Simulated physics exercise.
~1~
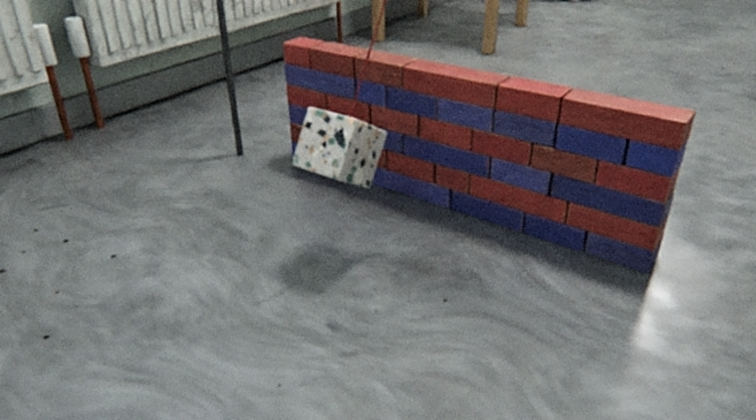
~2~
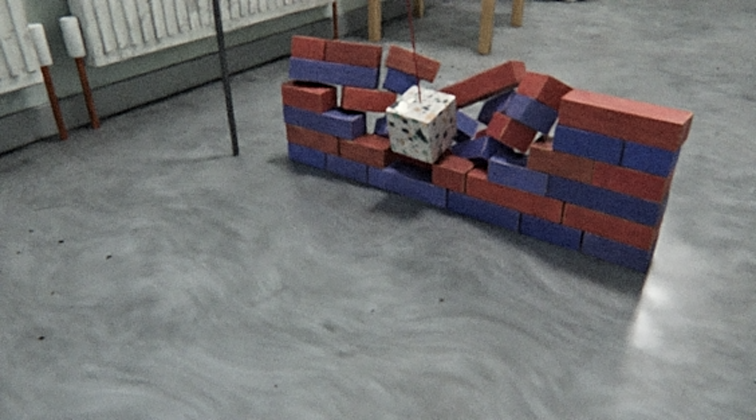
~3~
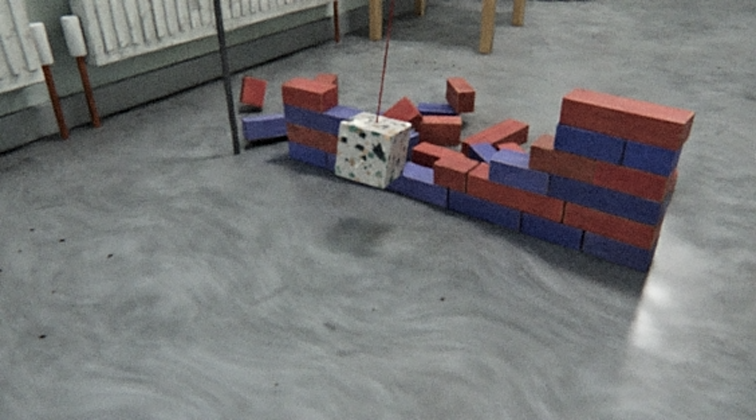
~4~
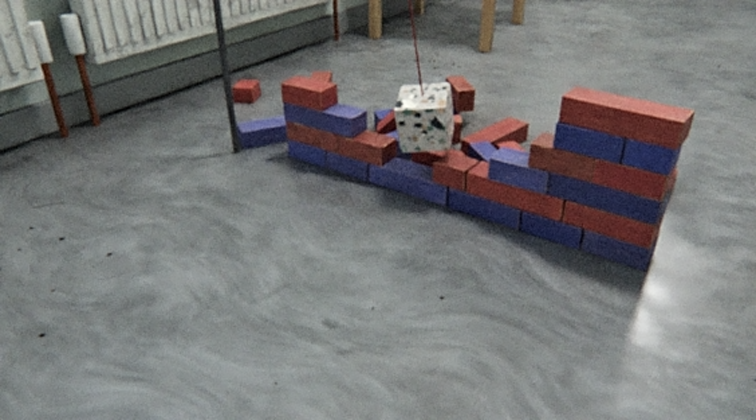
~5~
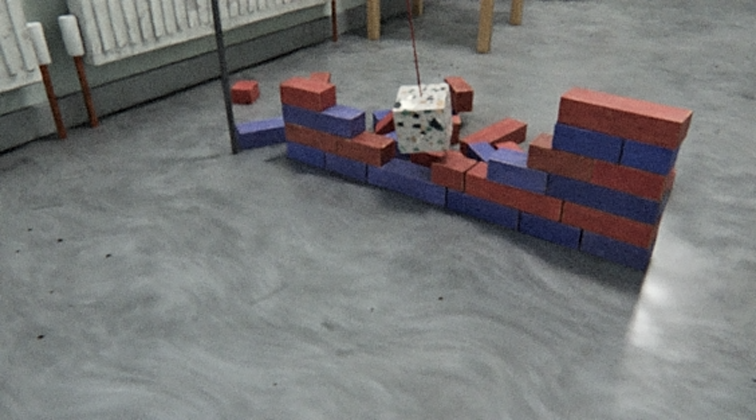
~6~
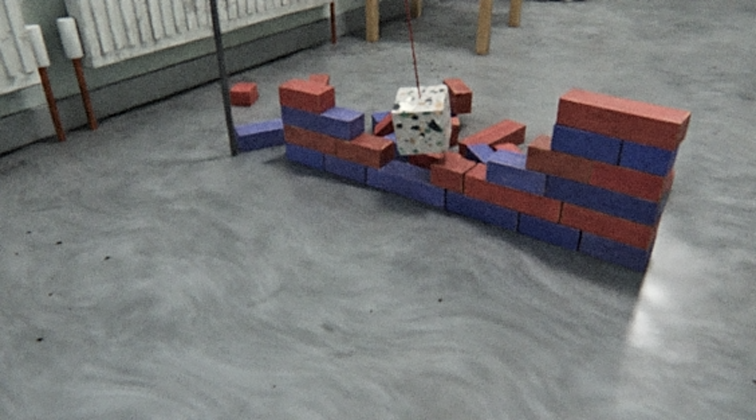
In a hallway, a speckled block hanging on a line swings into a loose wall of red and blue blocks, knocking out its upper middle, then swings back and returns to hang over the gap, with fallen blocks behind and both ends still standing.
